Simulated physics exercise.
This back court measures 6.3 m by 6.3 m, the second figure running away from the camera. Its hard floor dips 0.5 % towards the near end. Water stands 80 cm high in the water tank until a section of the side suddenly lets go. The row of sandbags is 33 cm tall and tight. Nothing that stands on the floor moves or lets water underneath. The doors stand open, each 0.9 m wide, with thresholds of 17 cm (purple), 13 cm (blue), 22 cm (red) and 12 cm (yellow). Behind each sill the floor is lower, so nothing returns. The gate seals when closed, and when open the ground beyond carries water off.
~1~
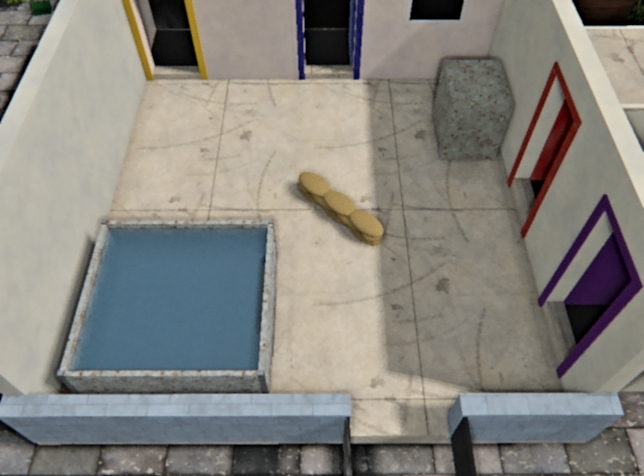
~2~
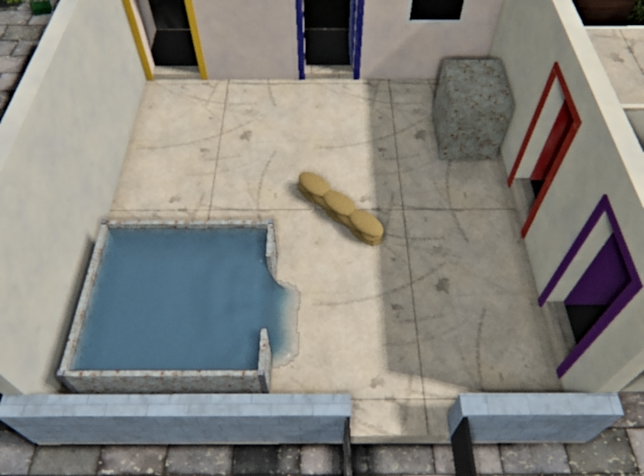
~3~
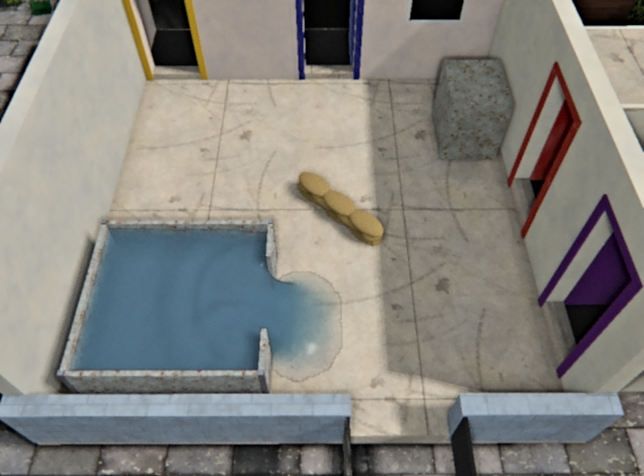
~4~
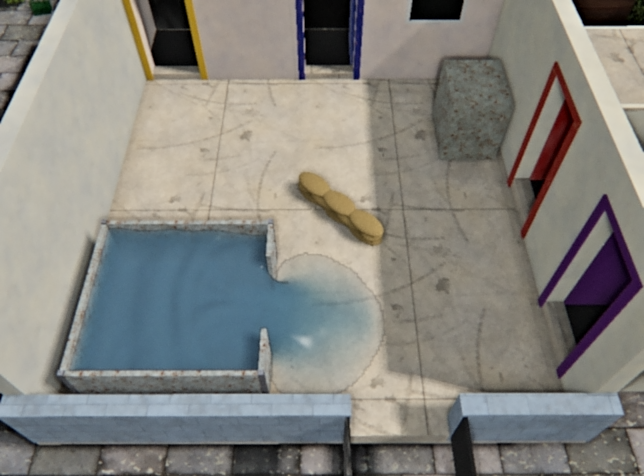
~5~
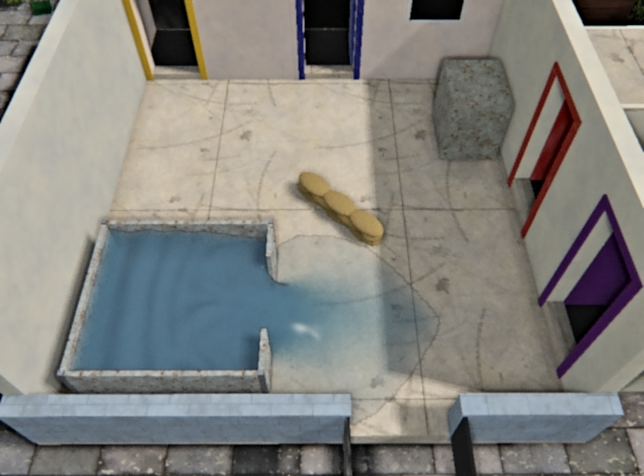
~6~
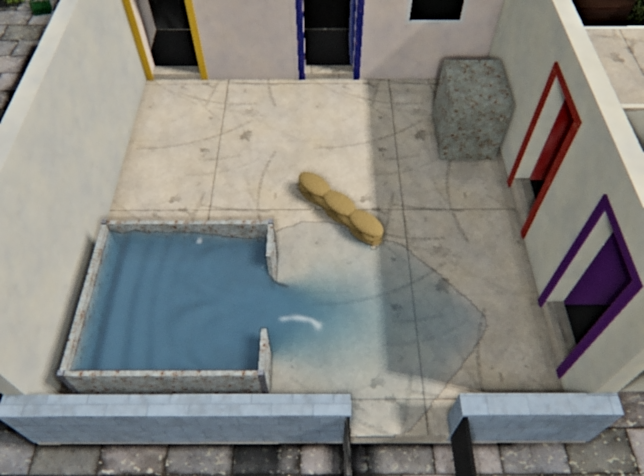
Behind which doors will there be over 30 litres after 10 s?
Door by door: At the purple door it passes the limit; at the blue door it keeps below the limit; at the red door it does not reach the limit; at the yellow door it does not reach the limit.
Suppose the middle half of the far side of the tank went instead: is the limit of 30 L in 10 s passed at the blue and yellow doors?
Against that limit: Blue past it, yellow above.
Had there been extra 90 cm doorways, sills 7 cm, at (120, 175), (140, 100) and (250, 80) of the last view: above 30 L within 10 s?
In that order: Under, above, under.
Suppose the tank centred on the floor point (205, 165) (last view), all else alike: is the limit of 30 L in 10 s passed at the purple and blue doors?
Then: Purple not over, blue under.
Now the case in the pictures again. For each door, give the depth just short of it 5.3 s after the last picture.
In cm: Purple 18, blue 8, red 18, yellow 0.
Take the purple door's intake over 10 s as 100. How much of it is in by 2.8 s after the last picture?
Some 85 per cent by then.
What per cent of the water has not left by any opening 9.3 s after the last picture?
Some 78 per cent remains.
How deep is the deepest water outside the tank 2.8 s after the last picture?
Roughly 32 cm.
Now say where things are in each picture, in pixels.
The first frame shows still water, 80 cm deep, in the water tank at (177, 294).
In the second frame, water pours out at (268, 315) and has run 0.6 m, to (286, 288); typically 12 cm deep outside, 80 cm at the water tank's back.
In the third frame, water pours out at (268, 315) and has run 0.9 m, to (333, 299); typically 13 cm deep outside, 80 cm at the water tank's back.
In the fourth frame, the front is at (377, 314), 1.5 m from the gap at (268, 316); 2.3 m2 of floor is under water; 80 cm left at the back of the water tank.
In the fifth frame, water pours out at (268, 315) and has run 2.2 m, to (431, 318); typically 6 cm deep outside, 76 cm at the water tank's back.
In the sixth frame, the front is at (474, 314), 2.8 m from the gap at (268, 314); 6.1 m2 of floor is under water; 69 cm left at the back of the water tank.
Then, 0.7 s after the last picture water covers 30 % of the floor and is deepest (46 cm) near (280, 322); purple door 28 cm at the sill, 14 L in, blue door not reached, red door not reached, yellow door not reached.
Then, 1.5 s after the last picture water covers 35 % of the floor and is deepest (42 cm) near (557, 414); purple door 35 cm at the sill, 67 L in, blue door not reached, red door 23 cm at the sill, 2 L in, yellow door not reached.
Then, 2.8 s after the last picture water covers 50 % of the floor and is deepest (32 cm) near (484, 164); purple door 23 cm at the sill, 133 L in, blue door not reached, red door 16 cm at the sill, 6 L in, yellow door not reached.
Then, 5.3 s after the last picture water covers 85 % of the floor and is deepest (19 cm) near (515, 245); purple door 18 cm at the sill, 154 L in, blue door 8 cm at the sill, 0 L in, red door 18 cm at the sill, 7 L in, yellow door not reached.
Then, 9.3 s after the last picture water covers 95 % of the floor and is deepest (12 cm) near (123, 256); purple door 10 cm at the sill, 155 L in, blue door 8 cm at the sill, 0 L in, red door 10 cm at the sill, 7 L in, yellow door 12 cm at the sill, 2 L in.
